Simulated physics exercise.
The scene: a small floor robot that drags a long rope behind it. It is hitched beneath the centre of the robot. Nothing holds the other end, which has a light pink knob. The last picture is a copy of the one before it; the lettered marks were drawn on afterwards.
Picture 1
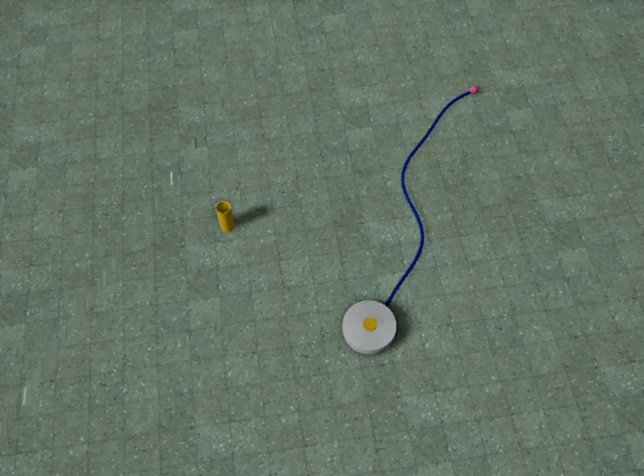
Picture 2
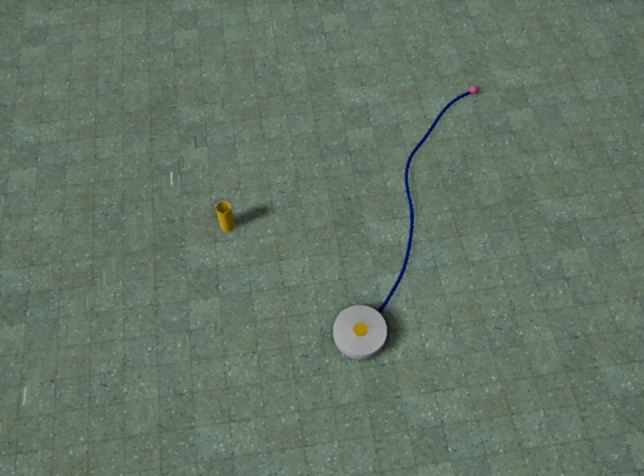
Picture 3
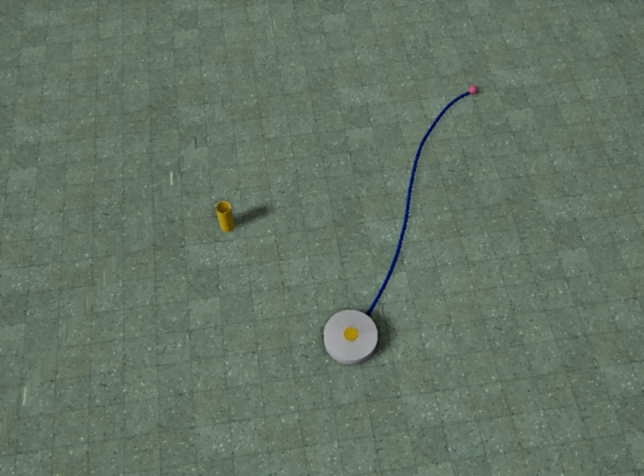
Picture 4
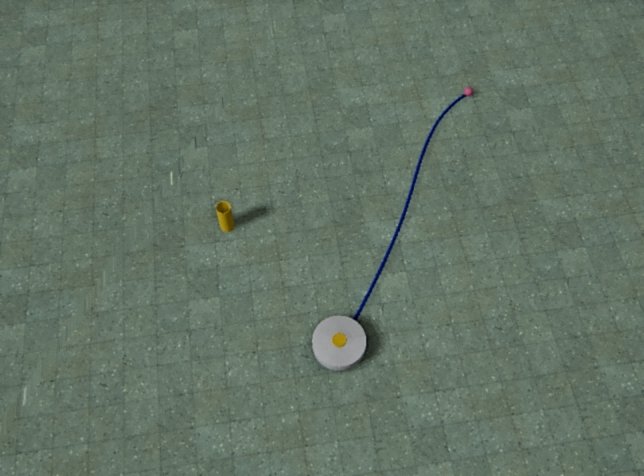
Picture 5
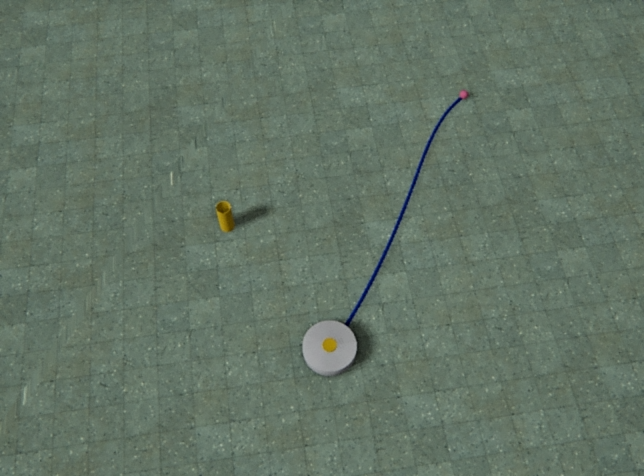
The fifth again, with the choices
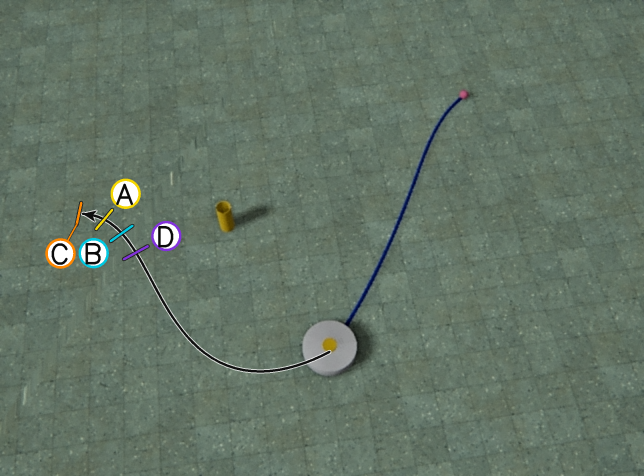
A round, pale robot crept a short way down and to the left across the tiled floor, straightening the blue rope behind it until the rope's far end began sliding too.
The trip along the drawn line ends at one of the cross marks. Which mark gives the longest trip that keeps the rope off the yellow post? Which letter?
Up to mark A.
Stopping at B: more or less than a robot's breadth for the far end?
More.
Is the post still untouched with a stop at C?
For that mark, no.
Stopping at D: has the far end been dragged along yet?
Yes.
On the copy, A at (104, 219); B at (122, 233); C at (79, 214); D at (136, 253); the route from (330, 352) via (173, 318) to (83, 214).
On A. First, robot (216, 358), middle of the rope (362, 256), free end (437, 136).
Then, robot (150, 278), middle of the rope (328, 258), free end (428, 152).
Finally, robot (102, 215), middle of the rope (273, 236), free end (414, 173); nothing has been touched.
By contrast, B is safe but short; C brings the rope against the post; D is safe but short.
